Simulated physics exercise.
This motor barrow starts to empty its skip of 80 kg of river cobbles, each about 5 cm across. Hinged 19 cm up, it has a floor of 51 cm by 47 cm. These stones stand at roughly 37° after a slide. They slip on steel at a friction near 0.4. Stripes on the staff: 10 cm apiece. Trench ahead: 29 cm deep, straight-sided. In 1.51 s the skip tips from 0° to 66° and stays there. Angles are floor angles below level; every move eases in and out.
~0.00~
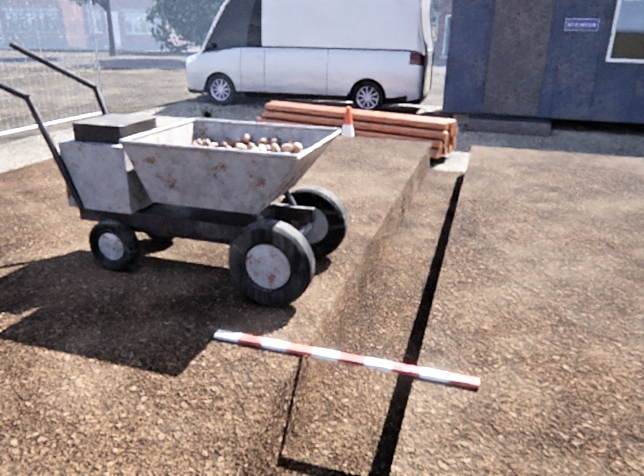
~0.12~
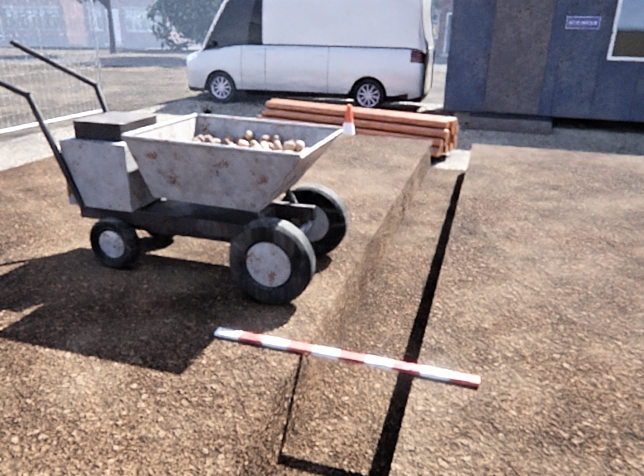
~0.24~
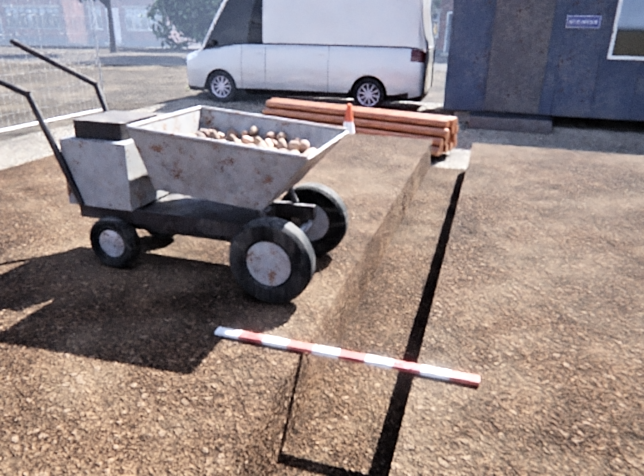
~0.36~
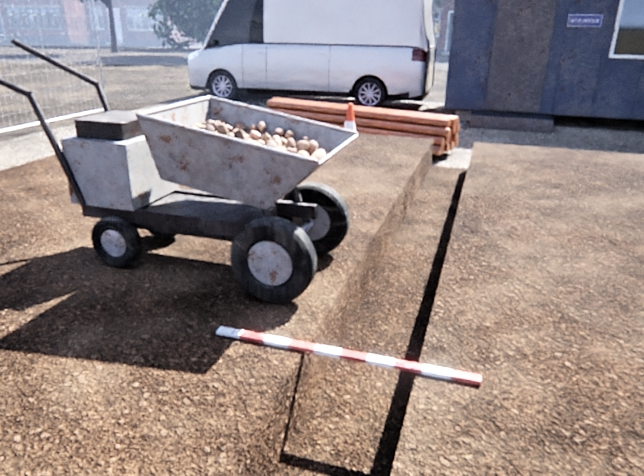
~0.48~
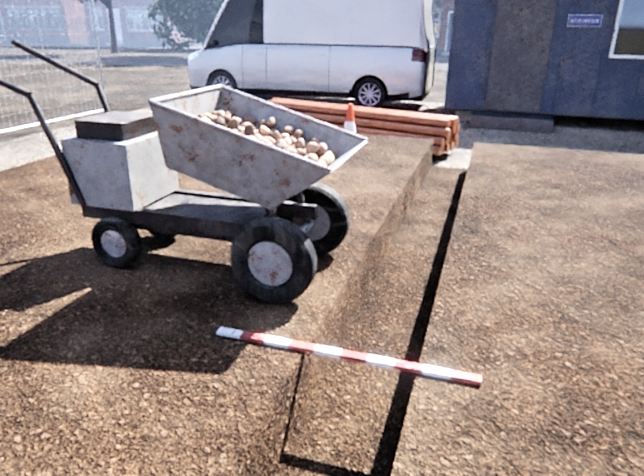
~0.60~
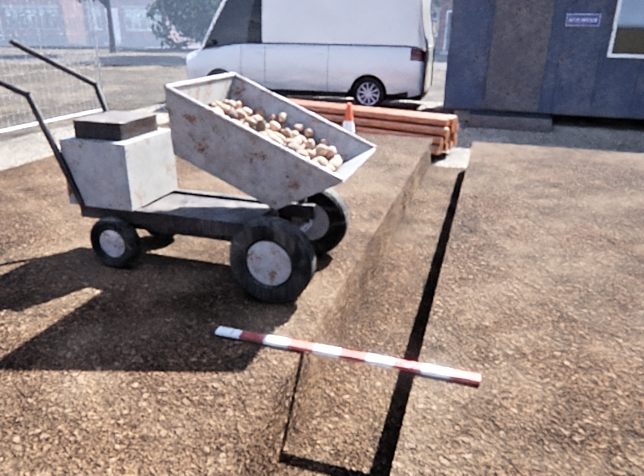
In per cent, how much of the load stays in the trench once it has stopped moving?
I would say about 67 per cent.
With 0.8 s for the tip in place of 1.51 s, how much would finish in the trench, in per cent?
It would be near 55 per cent.
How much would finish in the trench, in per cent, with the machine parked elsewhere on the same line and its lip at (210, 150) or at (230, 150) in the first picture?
Result: Close to 90 then close to 100 per cent.
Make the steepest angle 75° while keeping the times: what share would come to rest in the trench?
Trench share: Approx. 60%.
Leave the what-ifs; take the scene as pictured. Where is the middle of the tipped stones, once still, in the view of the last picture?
Roughly at (418, 329).
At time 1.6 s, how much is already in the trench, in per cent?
Roughly 20% by that time.
After 1.1 s the floor is at 56°; 100 % in the skip; the foremost stones are at (379, 209).
After 1.6 s the floor is at 66°; 71 % in the skip, 18 % in the trench, 10 % past the trench; the foremost stones are at (466, 300).
After 2.0 s the floor is at 66°; 38 % in the skip, 30 % in the trench, 31 % past the trench; the foremost stones are at (551, 311).
After 3.9 s the floor is at 66°; 0 % in the skip, 67 % in the trench, 33 % past the trench; the foremost stones are at (609, 326).
